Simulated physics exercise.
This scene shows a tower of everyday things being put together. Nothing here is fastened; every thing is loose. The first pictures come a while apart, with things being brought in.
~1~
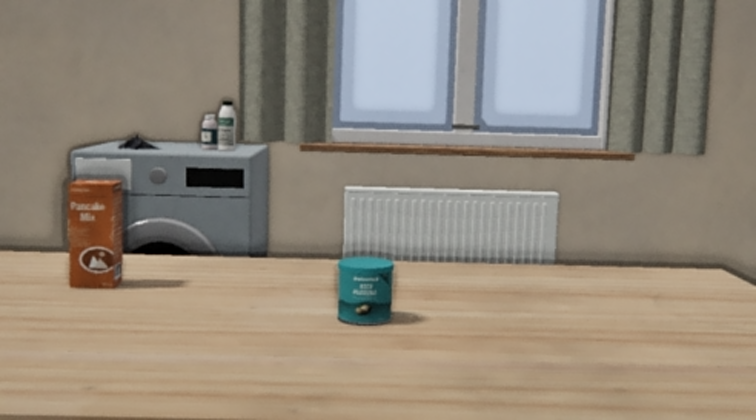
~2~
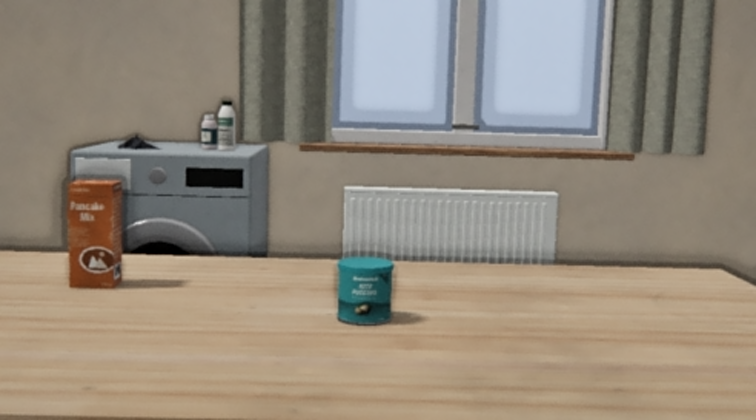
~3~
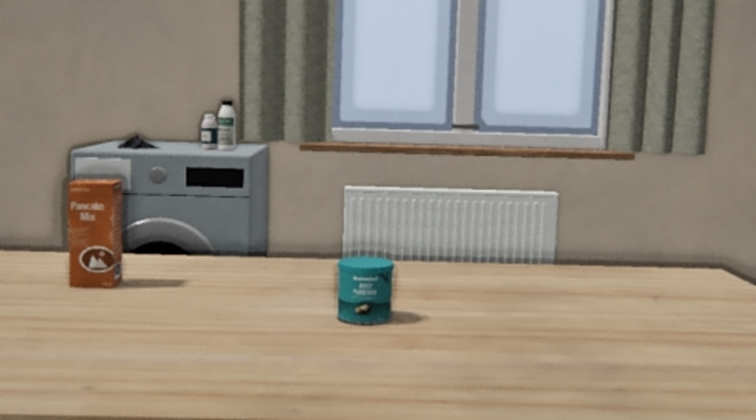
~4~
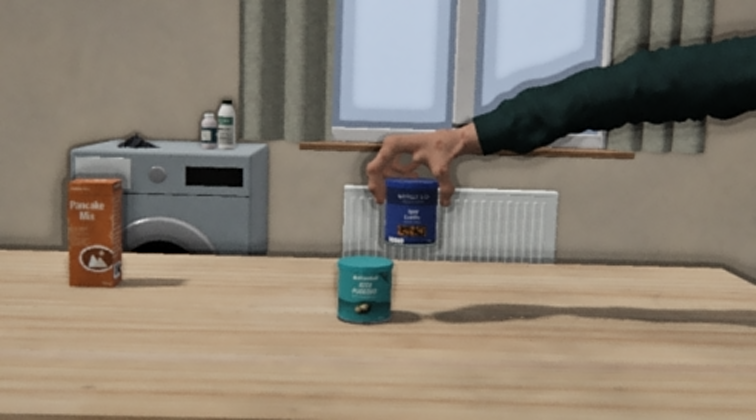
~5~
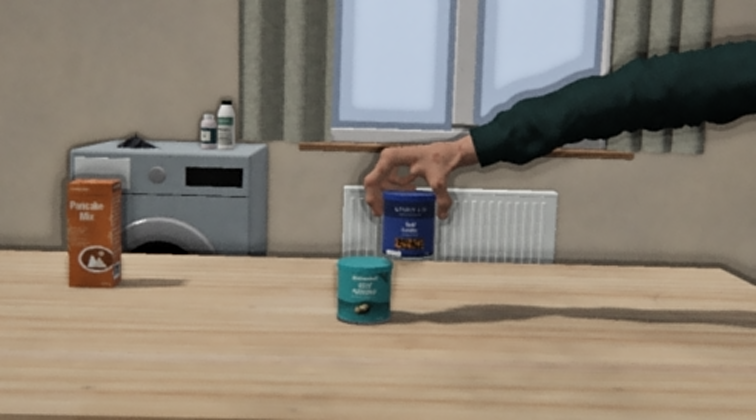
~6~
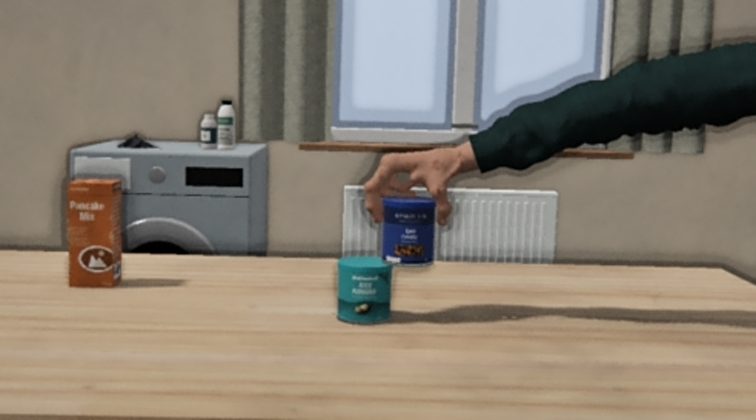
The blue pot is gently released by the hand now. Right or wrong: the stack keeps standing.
Wrong, it comes down.
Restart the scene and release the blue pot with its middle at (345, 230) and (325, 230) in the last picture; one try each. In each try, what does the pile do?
Case 1: Stable. Case 2: Collapse.
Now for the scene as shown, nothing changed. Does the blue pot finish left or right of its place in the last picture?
Toward the right-hand side.
Then, 0.30 s after the last picture, blue pot now fallen.
Then, 0.50 s after the last picture, nothing new.
At rest, fallen, blue pot; the other 2 in place. Seen from the same camera at the end, blue pot near (461, 298). The pile loses its balance.
